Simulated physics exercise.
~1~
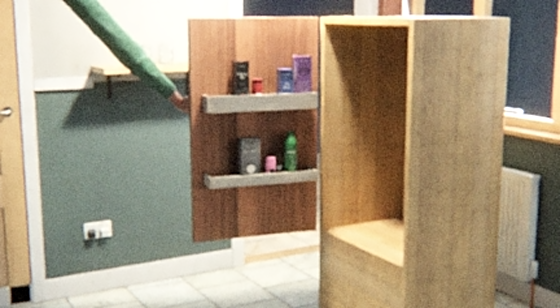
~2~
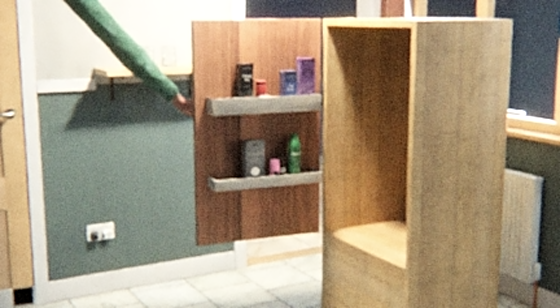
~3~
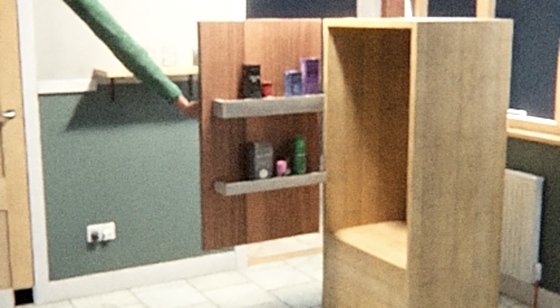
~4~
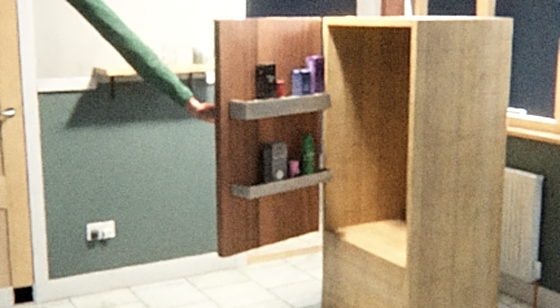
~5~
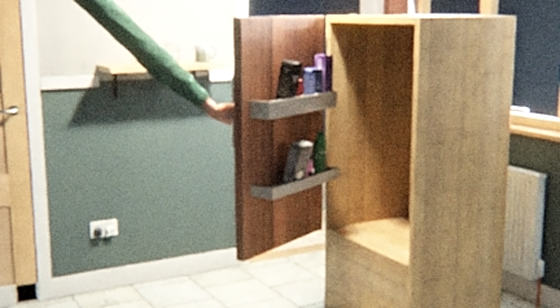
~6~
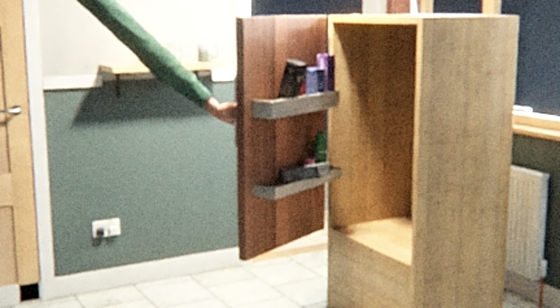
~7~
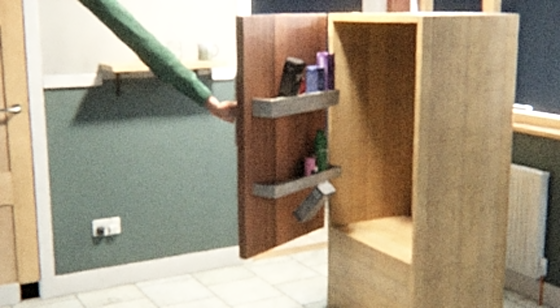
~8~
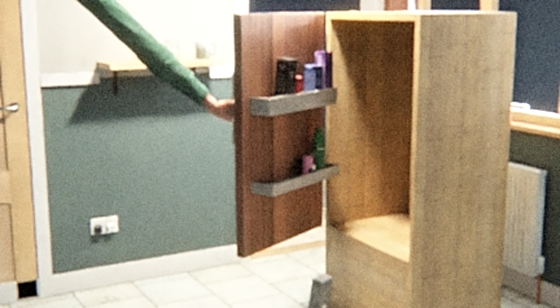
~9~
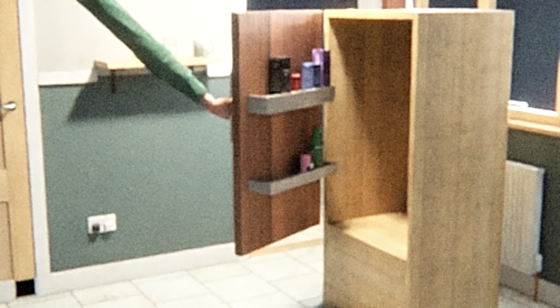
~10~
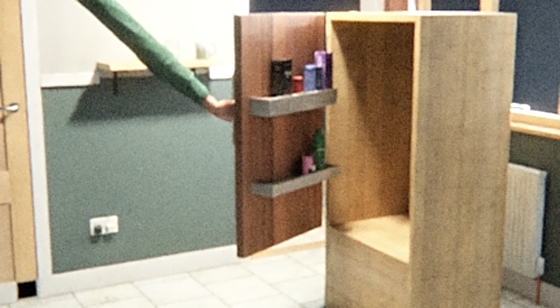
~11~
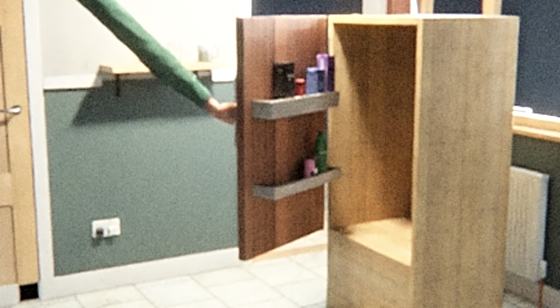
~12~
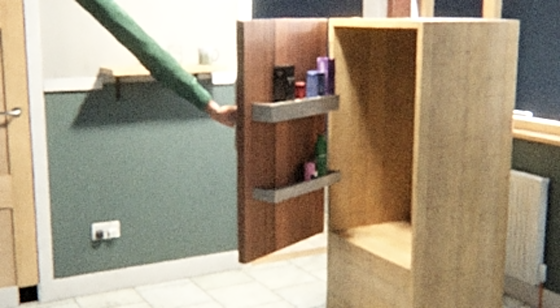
A green-sleeved arm swung a cupboard's wooden door partway towards shut and stopped, making a dark box on the upper rack tilt and settle upright again, while a grey box toppled off the lower rack to the floor and the other items stayed put.
